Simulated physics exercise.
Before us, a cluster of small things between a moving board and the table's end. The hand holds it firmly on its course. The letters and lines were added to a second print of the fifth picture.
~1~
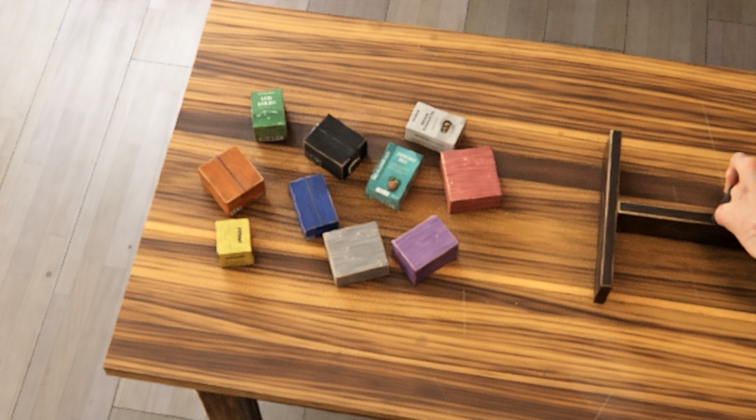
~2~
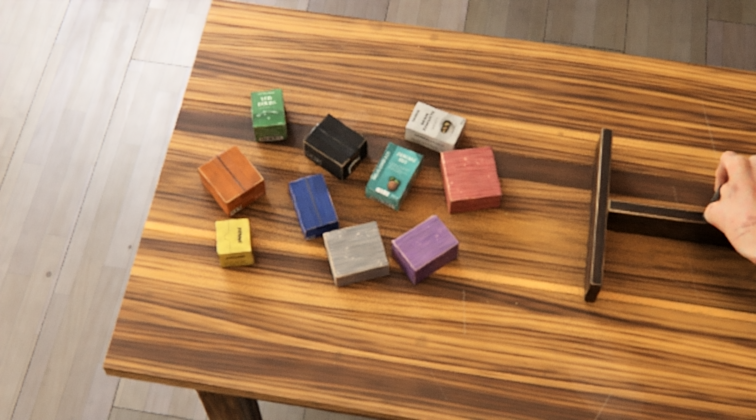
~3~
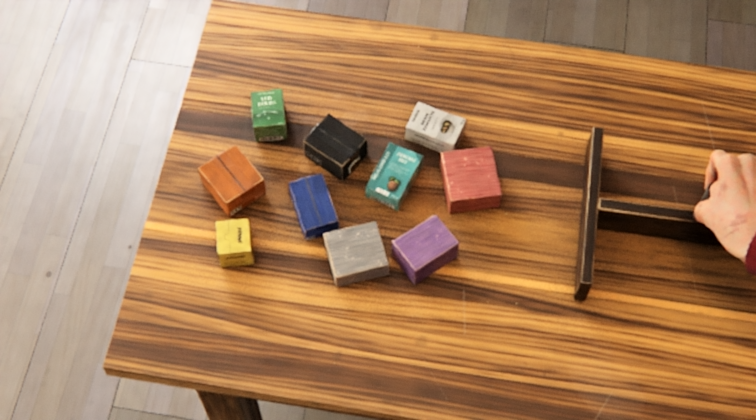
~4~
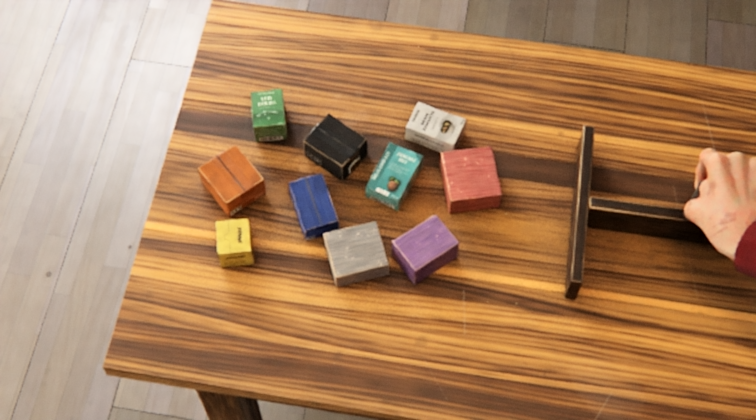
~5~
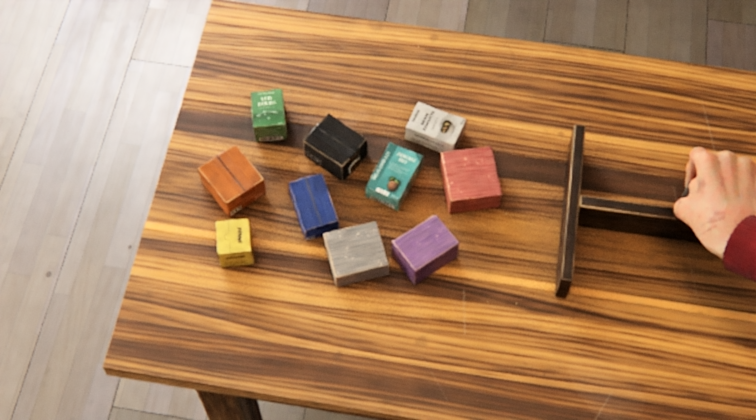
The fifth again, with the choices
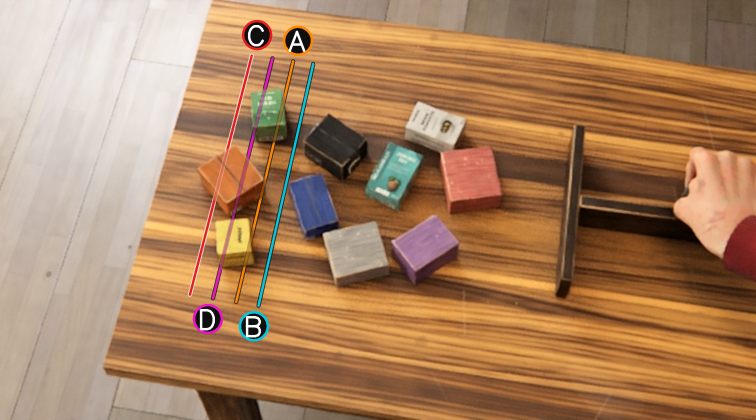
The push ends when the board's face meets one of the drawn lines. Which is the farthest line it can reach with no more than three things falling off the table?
The farthest such stop is D.
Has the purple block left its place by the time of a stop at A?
Yes.
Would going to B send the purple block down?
No.
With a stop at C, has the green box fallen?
Yes.
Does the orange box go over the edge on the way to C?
By then, yes.
On the marked copy, A at (266, 175); B at (287, 178); C at (223, 168); D at (244, 171).
With D. Early on, board (453, 182); white packet (428, 129); grey block (345, 255).
Further on, board (336, 165); orange box (207, 180); black box (224, 138).
At the end, board (246, 151); black box over the edge; orange box over the edge; two fallen.
As for the rest, A is within the limit but short; B is within the limit but short; C drops five.
